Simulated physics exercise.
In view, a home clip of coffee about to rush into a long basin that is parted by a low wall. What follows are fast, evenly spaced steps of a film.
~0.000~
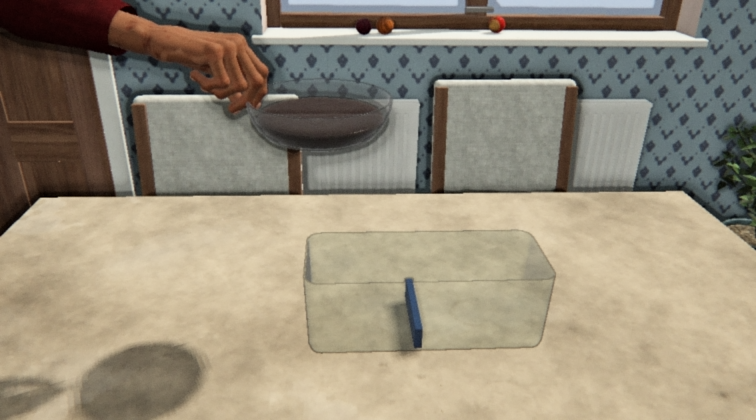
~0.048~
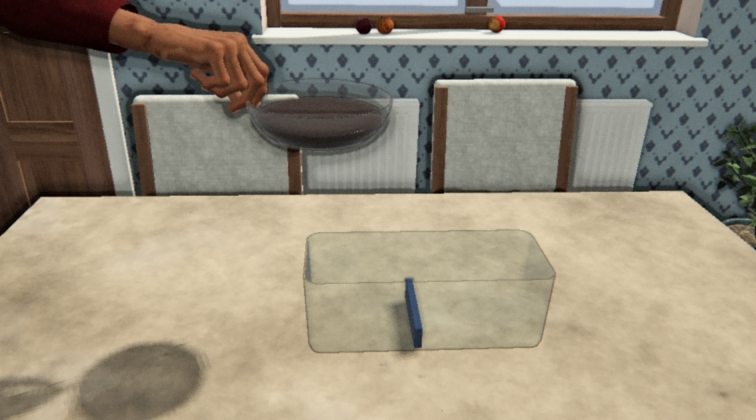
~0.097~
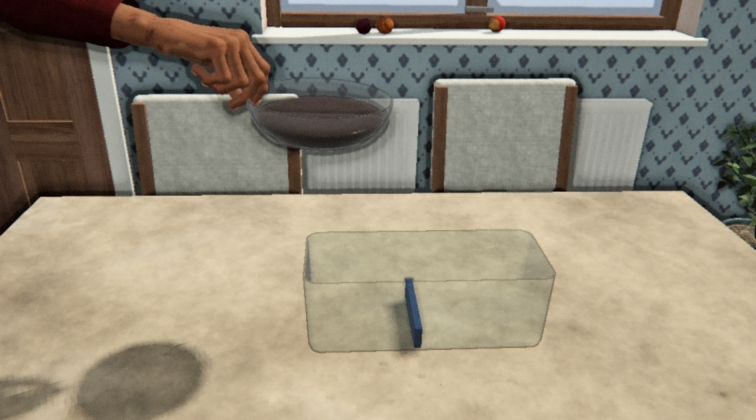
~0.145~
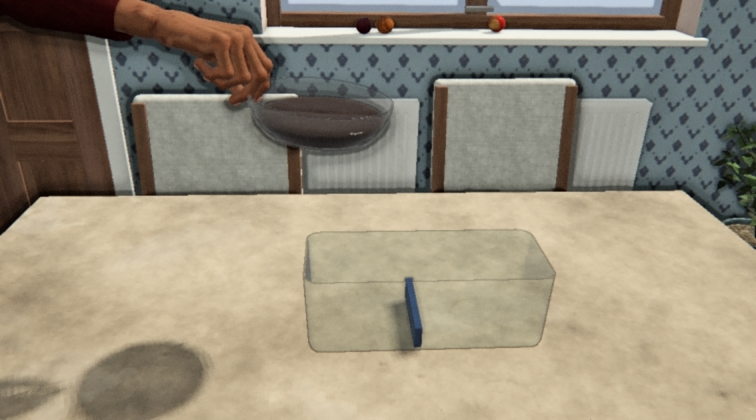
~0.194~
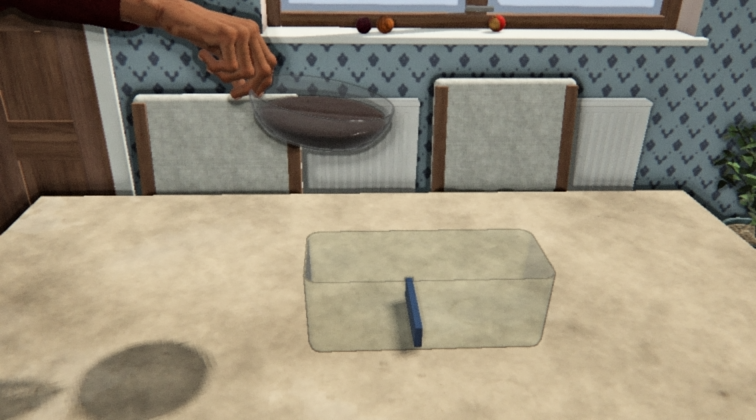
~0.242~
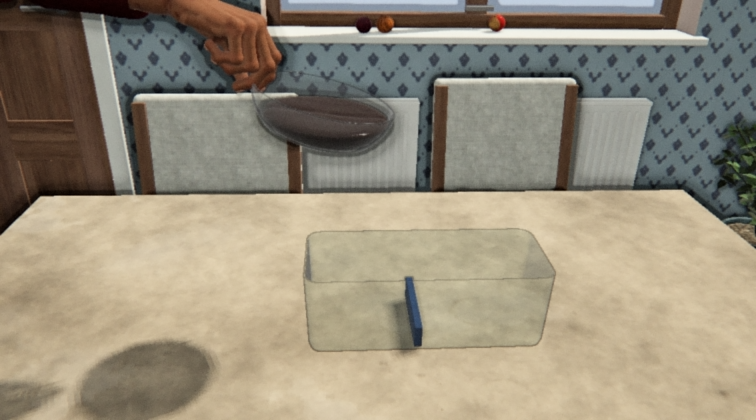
The clip opens with a hand holding a clear bowl of dark liquid, nearly level, above a table where a long see-through basin with a low blue wall sits. The hand then slowly tilts the bowl, its right side dipping slightly while the liquid shifts toward that side.
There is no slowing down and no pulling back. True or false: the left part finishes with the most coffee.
False; the right part has the most.
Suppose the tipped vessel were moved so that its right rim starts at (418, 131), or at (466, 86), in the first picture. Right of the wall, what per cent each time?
The first start yields 75 per cent, the second 85 per cent.
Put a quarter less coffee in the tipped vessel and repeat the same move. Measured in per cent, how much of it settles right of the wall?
My estimate is about 55 percent.
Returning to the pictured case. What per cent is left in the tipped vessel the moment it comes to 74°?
Remaining fraction: Approx. 20 %.
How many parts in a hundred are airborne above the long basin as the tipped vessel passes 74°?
It's close to 60 percent.
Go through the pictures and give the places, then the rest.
In the first frame, it leans 0°; its right rim is at (392, 98); the coffee meets the walls at (256, 114) and (384, 114); the long basin's rim runs from (306, 258) to (543, 254); the wall's top is at (414, 303).
In the second frame, it leans 1°; its right rim is at (392, 99); the coffee meets the walls at (256, 113) and (384, 114).
In the third frame, it leans 2°; its right rim is at (392, 101); the coffee meets the walls at (257, 112) and (384, 115).
In the fourth frame, it leans 5°; its right rim is at (393, 104); the coffee meets the walls at (257, 110) and (385, 116).
In the fifth frame, it leans 9°; its right rim is at (393, 109); the coffee meets the walls at (259, 108) and (386, 118).
In the sixth frame, it leans 14°; its right rim is at (394, 115); the coffee meets the walls at (262, 107) and (388, 118).
After 0.63 s the tilt is 74° and 18 per cent is still to pour, 1 is left of the wall and 19 right of it.
After 0.92 s the tilt is 108° and 0 per cent is still to pour, 33 is left of the wall and 63 right of it.
After 1.22 s the tilt is 112° and 0 per cent is still to pour, 35 is left of the wall and 64 right of it.
After 1.54 s the tilt is 112° and 0 per cent is still to pour, 35 is left of the wall and 64 right of it.
In the end 35 per cent lies left of the wall, 64 right of it and 1 outside.
